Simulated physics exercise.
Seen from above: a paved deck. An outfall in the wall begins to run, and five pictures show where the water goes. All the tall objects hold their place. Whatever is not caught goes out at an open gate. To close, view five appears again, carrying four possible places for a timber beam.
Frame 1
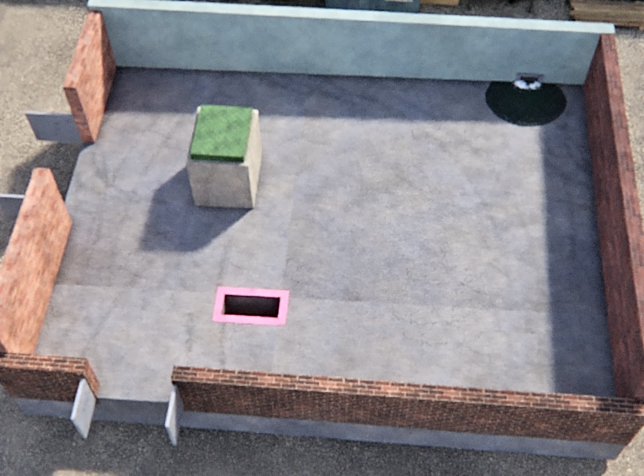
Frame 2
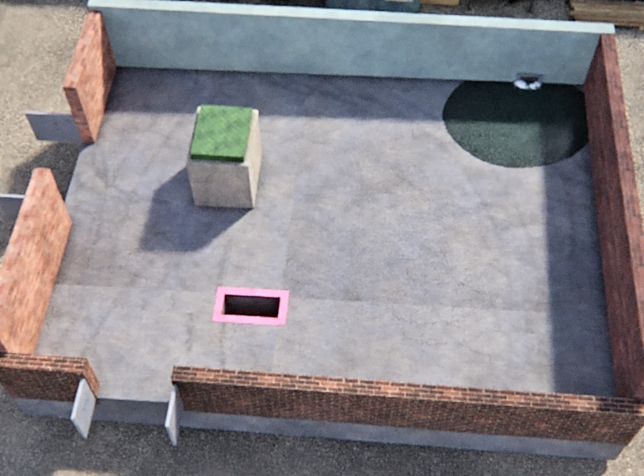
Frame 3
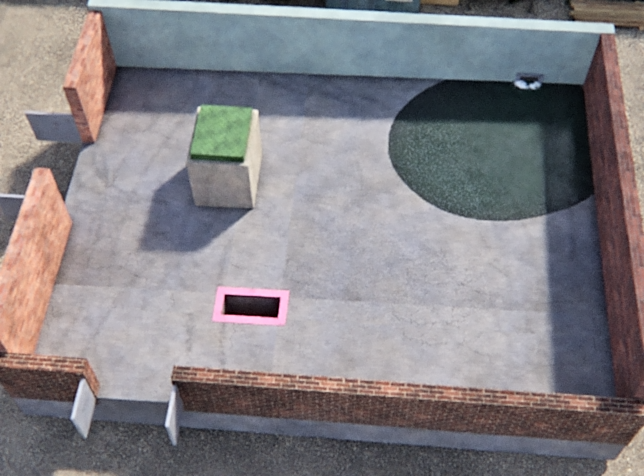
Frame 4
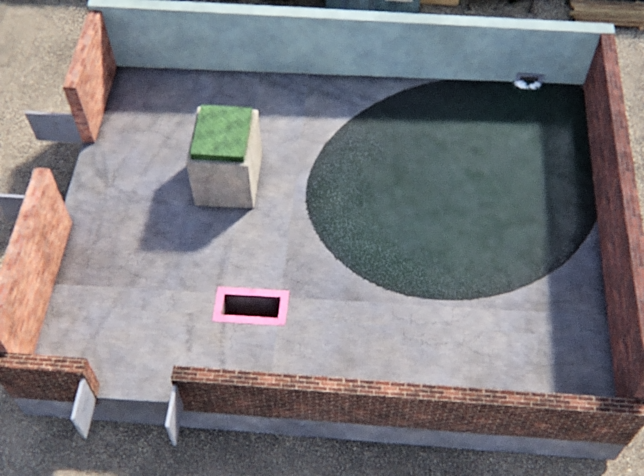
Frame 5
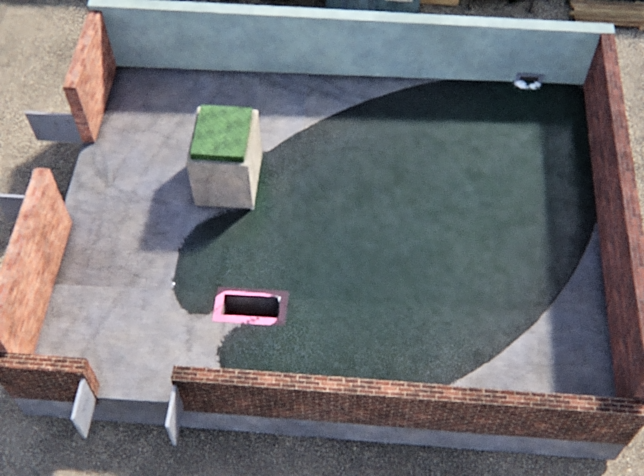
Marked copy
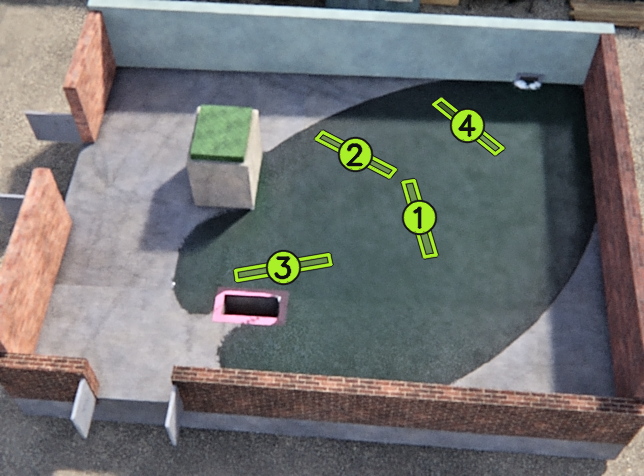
On a walled paved deck, dark water spreads from the upper right and reaches the pink gully.
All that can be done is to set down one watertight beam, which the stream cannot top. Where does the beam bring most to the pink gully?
Choose 2.
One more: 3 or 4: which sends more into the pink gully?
Spot 4.
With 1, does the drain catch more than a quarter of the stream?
No.
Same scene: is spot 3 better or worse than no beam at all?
It is worse.
On the marked copy, 1 from (408, 181) to (430, 255); 2 from (319, 135) to (392, 173); 3 from (236, 275) to (329, 259); 4 from (437, 101) to (499, 150).
Choosing 1, about 11 % of the stream runs into the pink gully, about 87 % out by the gates.
Choosing 2, about 21 % of the stream runs into the pink gully, about 77 % out by the gates.
Choosing 3, about 9 % of the stream runs into the pink gully, about 90 % out by the gates.
Choosing 4, about 13 % of the stream runs into the pink gully, about 85 % out by the gates.
